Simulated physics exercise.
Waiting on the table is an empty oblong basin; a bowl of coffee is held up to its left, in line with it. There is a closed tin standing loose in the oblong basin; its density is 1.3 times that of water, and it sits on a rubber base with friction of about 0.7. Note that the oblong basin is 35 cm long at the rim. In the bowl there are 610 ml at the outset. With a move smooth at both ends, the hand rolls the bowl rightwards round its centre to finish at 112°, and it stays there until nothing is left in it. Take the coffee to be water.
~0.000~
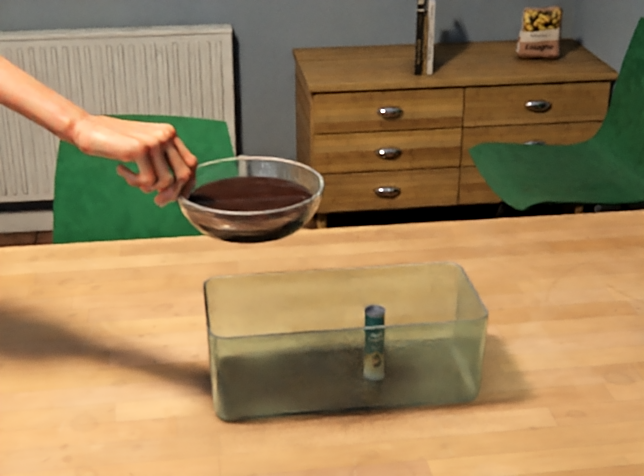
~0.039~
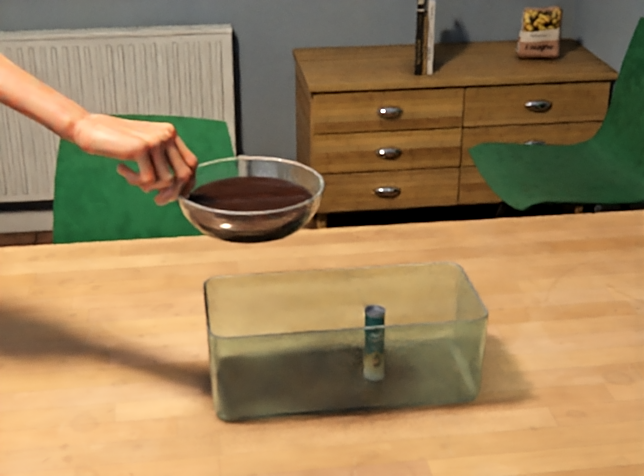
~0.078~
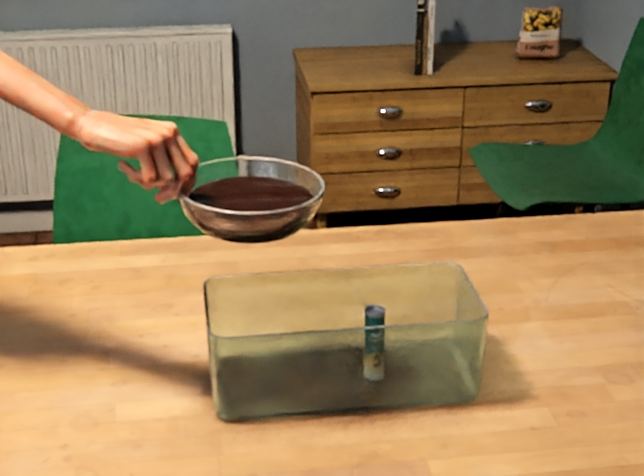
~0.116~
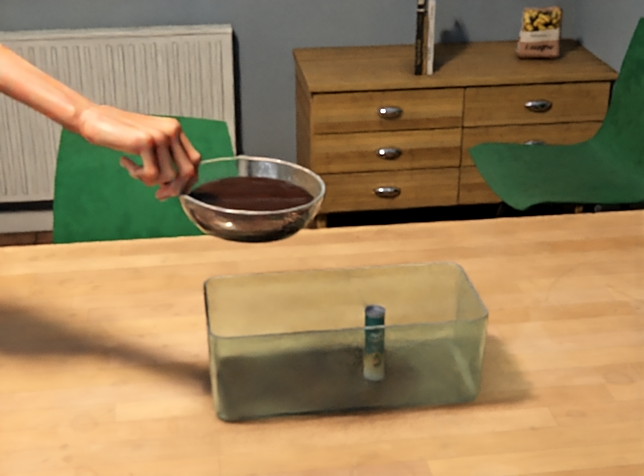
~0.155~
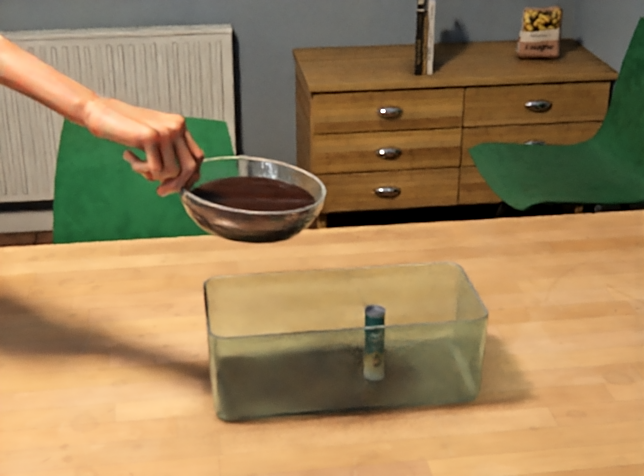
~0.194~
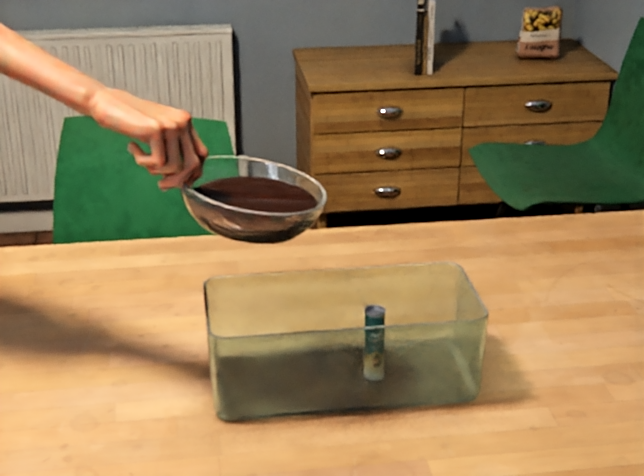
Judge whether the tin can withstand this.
It is not overturned.
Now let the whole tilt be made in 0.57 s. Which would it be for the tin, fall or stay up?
Result: Tin tipped over.
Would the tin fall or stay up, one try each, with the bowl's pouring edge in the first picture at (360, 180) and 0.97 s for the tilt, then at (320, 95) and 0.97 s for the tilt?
First it stays on its base; then it stays on its base.
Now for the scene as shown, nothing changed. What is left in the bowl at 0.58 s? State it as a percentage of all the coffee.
Near 22 in a hundred.
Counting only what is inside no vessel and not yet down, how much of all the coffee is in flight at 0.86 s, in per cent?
Something like 1 per cent is in the air then.
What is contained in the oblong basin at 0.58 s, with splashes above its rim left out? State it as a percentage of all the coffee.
I'd put it near 30 percent.
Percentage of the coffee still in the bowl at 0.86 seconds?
Some 0 per cent.
By 0.58 s the tilt is 72° and 23 per cent is still to pour; the tin stands where it began.
By 0.86 s the tilt is 108° and 0 per cent is still to pour; the tin stands where it began.
By 1.15 s the tilt is 112° and 0 per cent is still to pour; the tin stands where it began.
By 1.47 s the tilt is 112° and 0 per cent is still to pour; the tin stands where it began.
At rest the tin stands where it began.
